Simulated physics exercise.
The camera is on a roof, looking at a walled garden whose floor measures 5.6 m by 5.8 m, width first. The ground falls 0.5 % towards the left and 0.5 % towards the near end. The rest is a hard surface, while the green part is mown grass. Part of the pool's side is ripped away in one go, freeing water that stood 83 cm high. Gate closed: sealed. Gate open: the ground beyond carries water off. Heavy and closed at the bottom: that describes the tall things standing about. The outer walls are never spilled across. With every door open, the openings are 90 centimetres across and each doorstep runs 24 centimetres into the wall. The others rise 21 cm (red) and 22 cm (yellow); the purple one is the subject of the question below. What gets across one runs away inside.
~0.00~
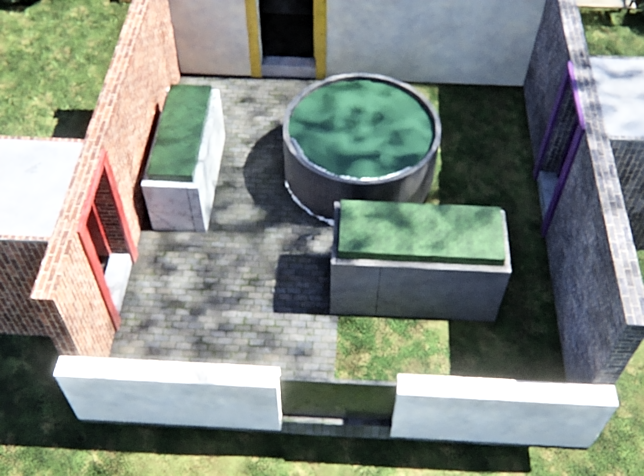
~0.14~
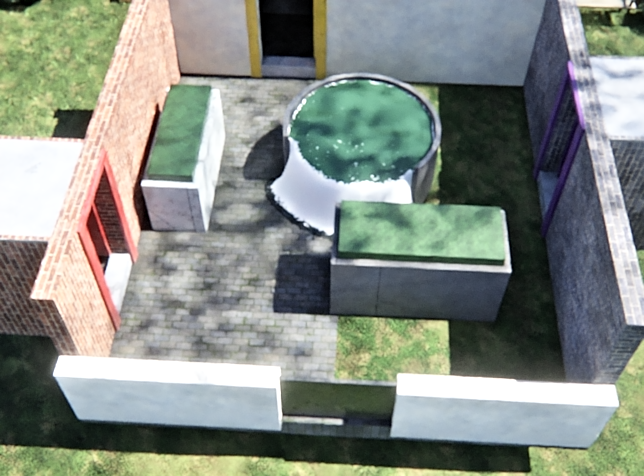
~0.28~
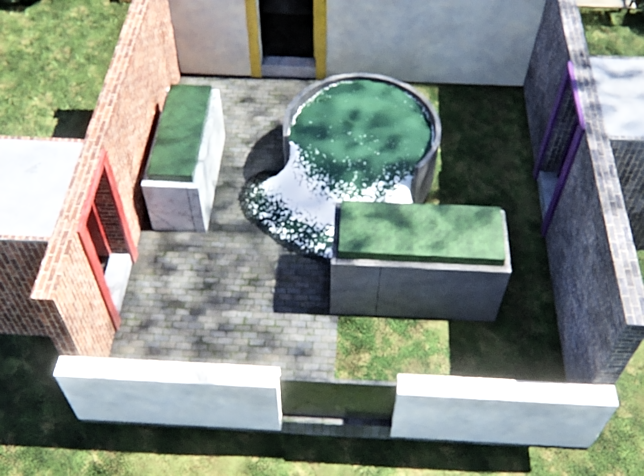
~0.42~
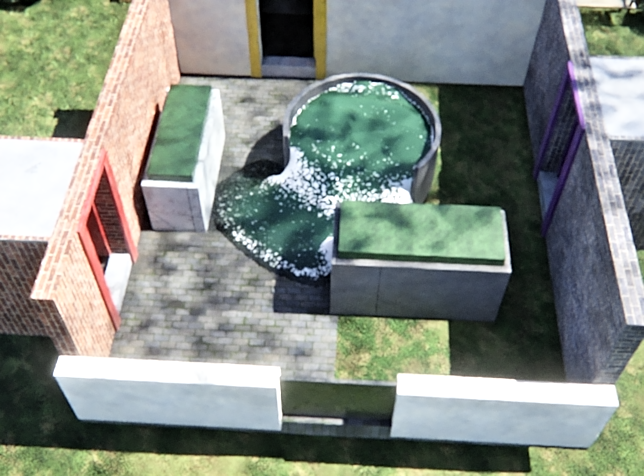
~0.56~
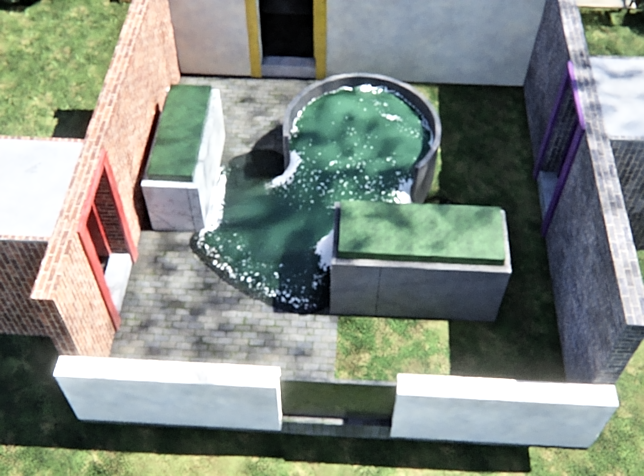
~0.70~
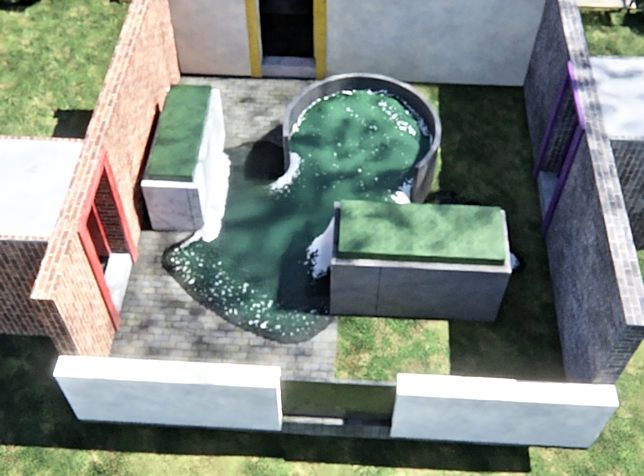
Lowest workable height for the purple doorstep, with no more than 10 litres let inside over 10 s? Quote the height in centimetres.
I would say 18 cm.
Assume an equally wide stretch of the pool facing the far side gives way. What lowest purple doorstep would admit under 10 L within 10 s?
Close to 9.0 cm at the least.
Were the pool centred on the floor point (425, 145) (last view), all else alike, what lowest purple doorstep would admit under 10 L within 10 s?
A height near 16 cm.
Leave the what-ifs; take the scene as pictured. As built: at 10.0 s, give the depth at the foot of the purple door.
Depth: Near 9.0 cm.
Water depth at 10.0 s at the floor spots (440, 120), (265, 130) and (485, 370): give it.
First spot about 11 cm, second about 8 cm, third about 11 cm.
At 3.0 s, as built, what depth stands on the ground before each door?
Red door: 28 cm; yellow door: 4 cm; purple door: 14 cm.
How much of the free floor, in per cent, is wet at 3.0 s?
Wet: Close to 85 %.
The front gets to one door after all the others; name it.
Last door: Yellow.
After 1.4 s water covers 45 % of the floor, deepest (55 cm) near (101, 392); 18 cm at the purple door, 0 litres in over its 21 cm doorstep.
After 3.0 s water covers 85 % of the floor, deepest (29 cm) near (183, 283); 14 cm at the purple door, 3 litres in over its 21 cm doorstep.
After 10.0 s water covers 100 % of the floor, deepest (18 cm) near (101, 392); 9 cm at the purple door, 3 litres in over its 21 cm doorstep.
At the purple door as built, the water arrived by 1.2 s and peaked near 20 cm at 1.8 s.
Run again over the same 10 s with other heights there, 18 litres in over 15.5 cm, 3 litres over 21 cm. The limit of 10 litres is kept from about 18 cm up.
